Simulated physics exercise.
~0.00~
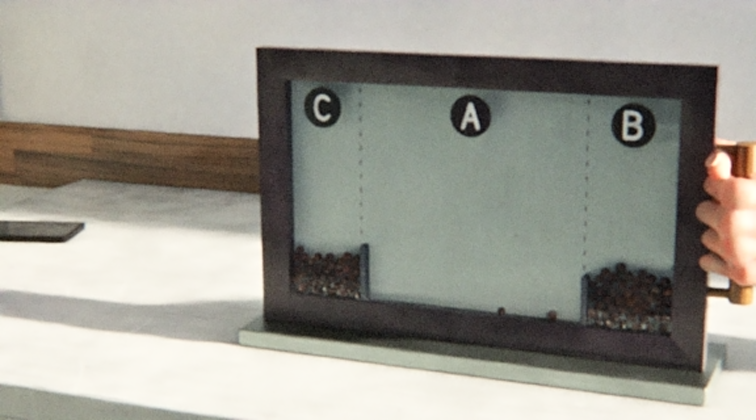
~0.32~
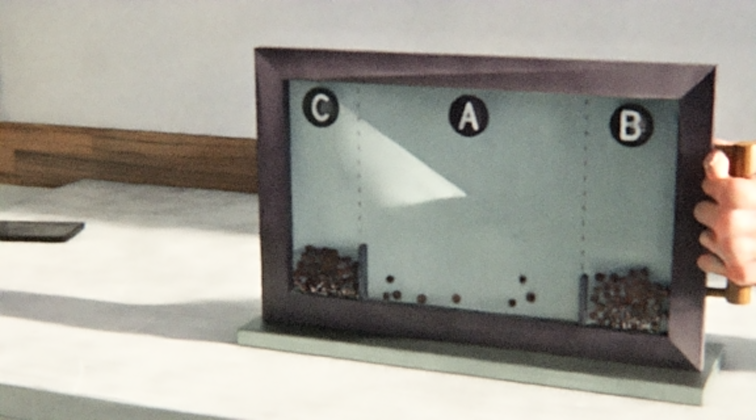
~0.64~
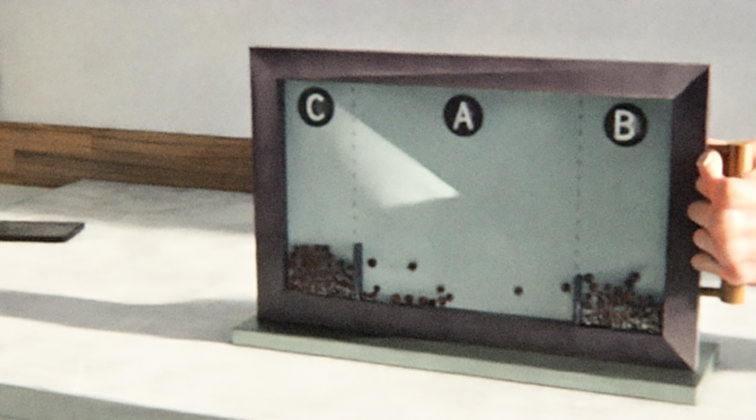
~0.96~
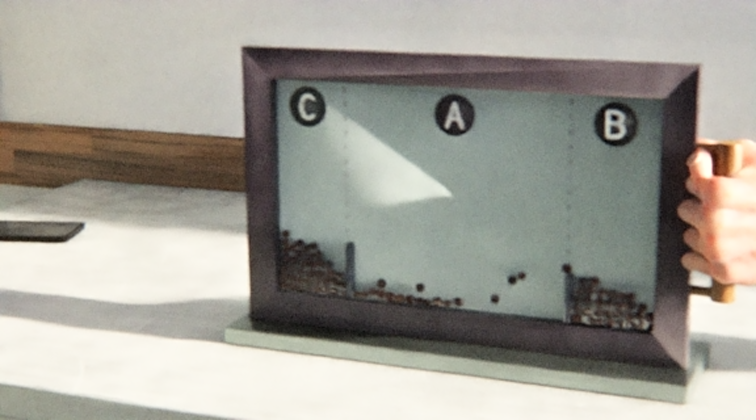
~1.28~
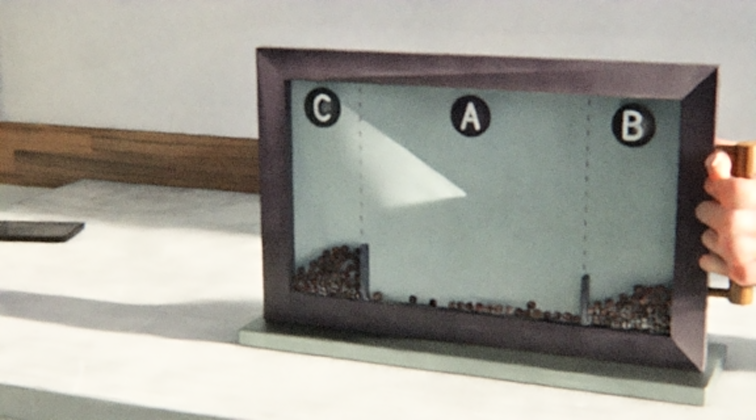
A framed tray slides left and back right by hand, scattering dark pills into the middle.
